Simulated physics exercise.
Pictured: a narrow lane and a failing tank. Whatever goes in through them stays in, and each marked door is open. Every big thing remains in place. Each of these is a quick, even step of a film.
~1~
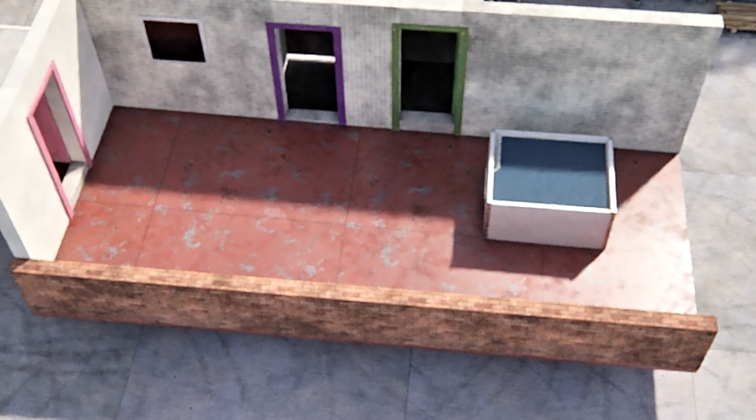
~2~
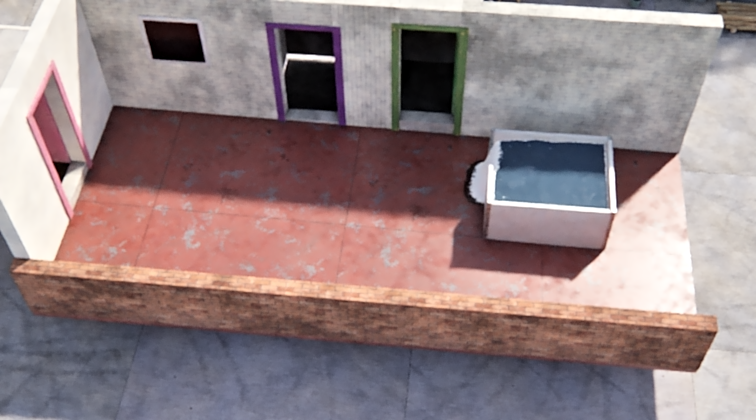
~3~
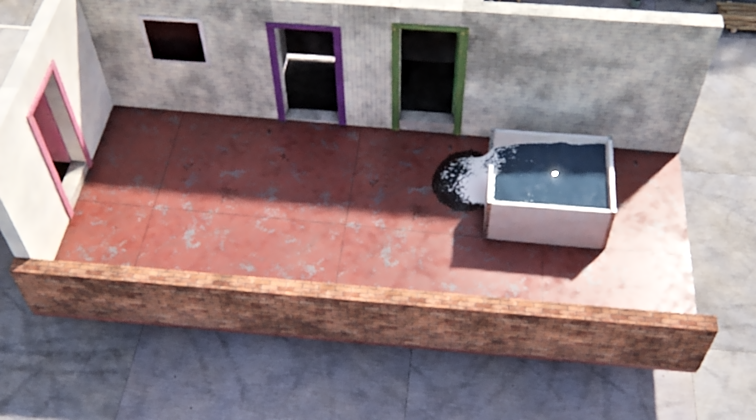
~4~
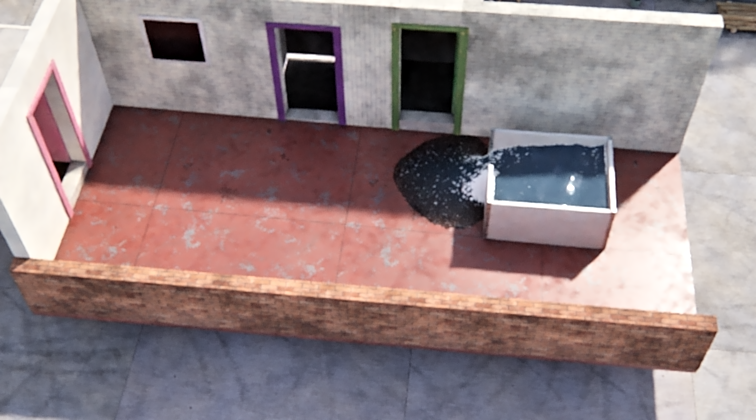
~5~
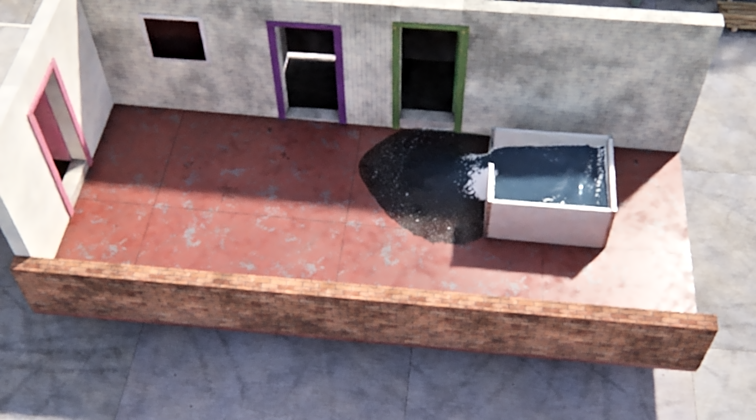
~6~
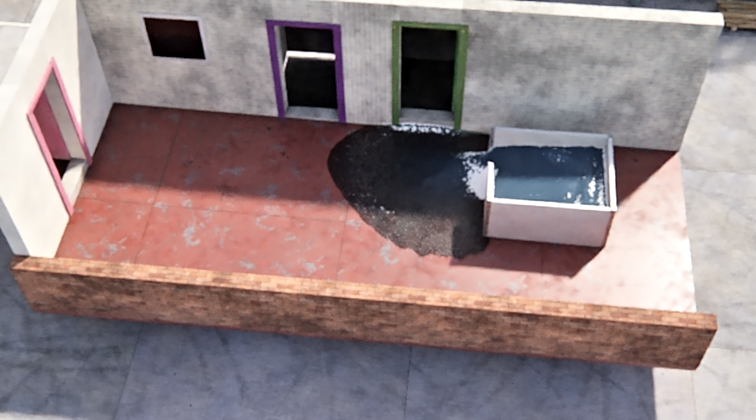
The clip shows a walled courtyard with a red floor and a white tank full of water, whose left side gives way, and dark water pours out, spreading leftward across the floor and reaching the green-framed doorway.
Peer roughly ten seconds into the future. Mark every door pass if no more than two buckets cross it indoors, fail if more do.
Marks: Pink door pass, purple door fail, green door pass.
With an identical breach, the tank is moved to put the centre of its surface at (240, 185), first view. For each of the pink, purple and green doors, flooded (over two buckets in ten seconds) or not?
My reading: Pink door exceeds the threshold, purple door falls short, green door falls short.
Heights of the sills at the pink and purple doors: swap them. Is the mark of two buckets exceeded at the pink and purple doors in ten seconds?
So the pink door breaks the cap, and the purple door comes in under the cap.
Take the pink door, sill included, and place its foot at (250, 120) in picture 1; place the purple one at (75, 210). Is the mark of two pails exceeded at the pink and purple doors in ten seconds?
At the pink door it remains below; at the purple door it tops it.
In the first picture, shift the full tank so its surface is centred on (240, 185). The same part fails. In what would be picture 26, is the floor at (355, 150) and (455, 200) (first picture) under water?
Note - point 1 drenched; point 2 still bare.
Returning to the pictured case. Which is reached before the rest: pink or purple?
The door marked purple.
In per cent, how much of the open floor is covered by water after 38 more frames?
Estimated share: About 70 %.
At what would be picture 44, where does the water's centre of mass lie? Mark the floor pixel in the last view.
It's close to (300, 204).
A moment on, water covers 35 % of the floor; the pink door not reached, the purple door wet at the sill, nothing in, the green door under two buckets in.
Next, water covers 55 % of the floor; the pink door not reached, the purple door under two buckets in, the green door under two buckets in.
Then, water covers 70 % of the floor; the pink door wet at the sill, nothing in, the purple door under two buckets in, the green door under two buckets in.
Later, water covers 70 % of the floor; the pink door under two buckets in, the purple door over two buckets in, the green door under two buckets in.
In the end, water covers 90 % of the floor; the pink door under two buckets in, the purple door over two buckets in, the green door under two buckets in.
